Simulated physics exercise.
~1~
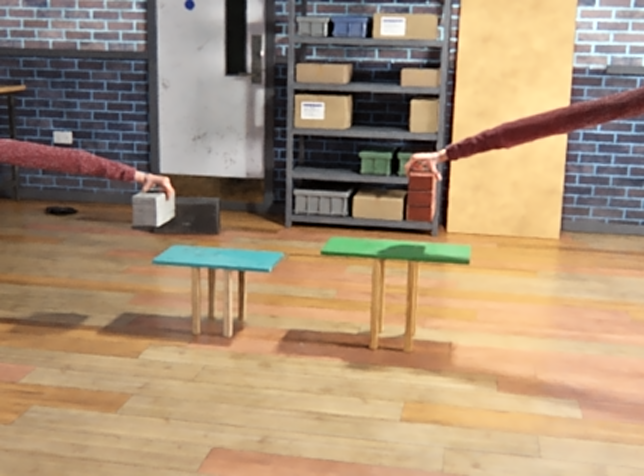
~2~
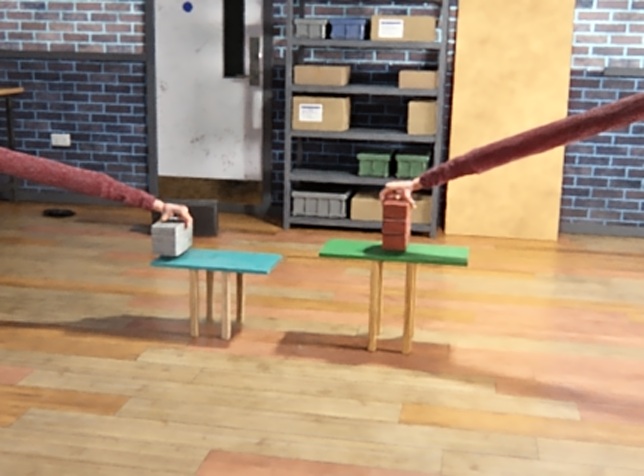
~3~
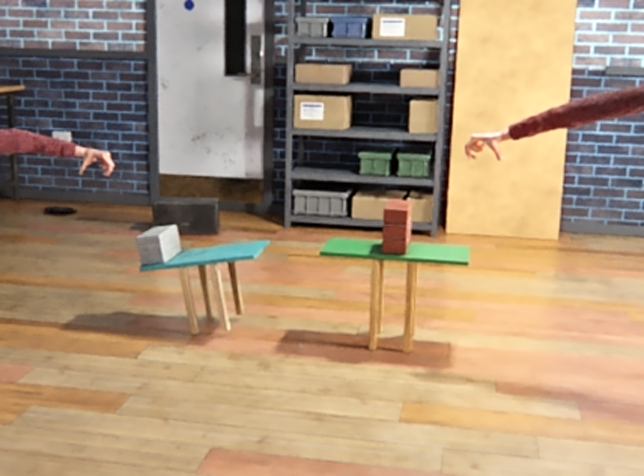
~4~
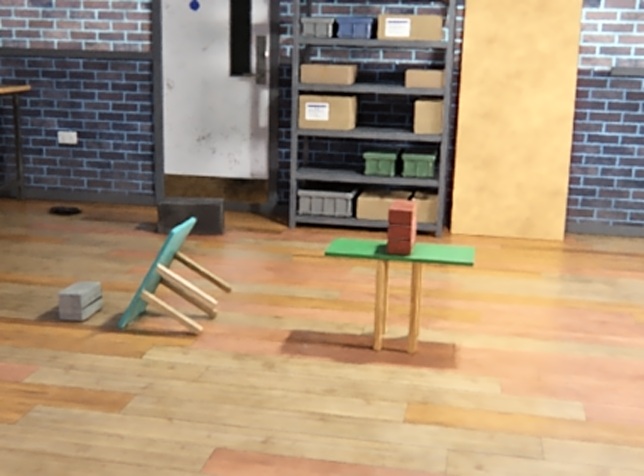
In the video, two hands lower a gray block onto the left end of a turquoise plant stand and red bricks onto a green trestle, then let go. The turquoise stand tips left, dropping the block to the floor, while the green trestle stays upright with its bricks.
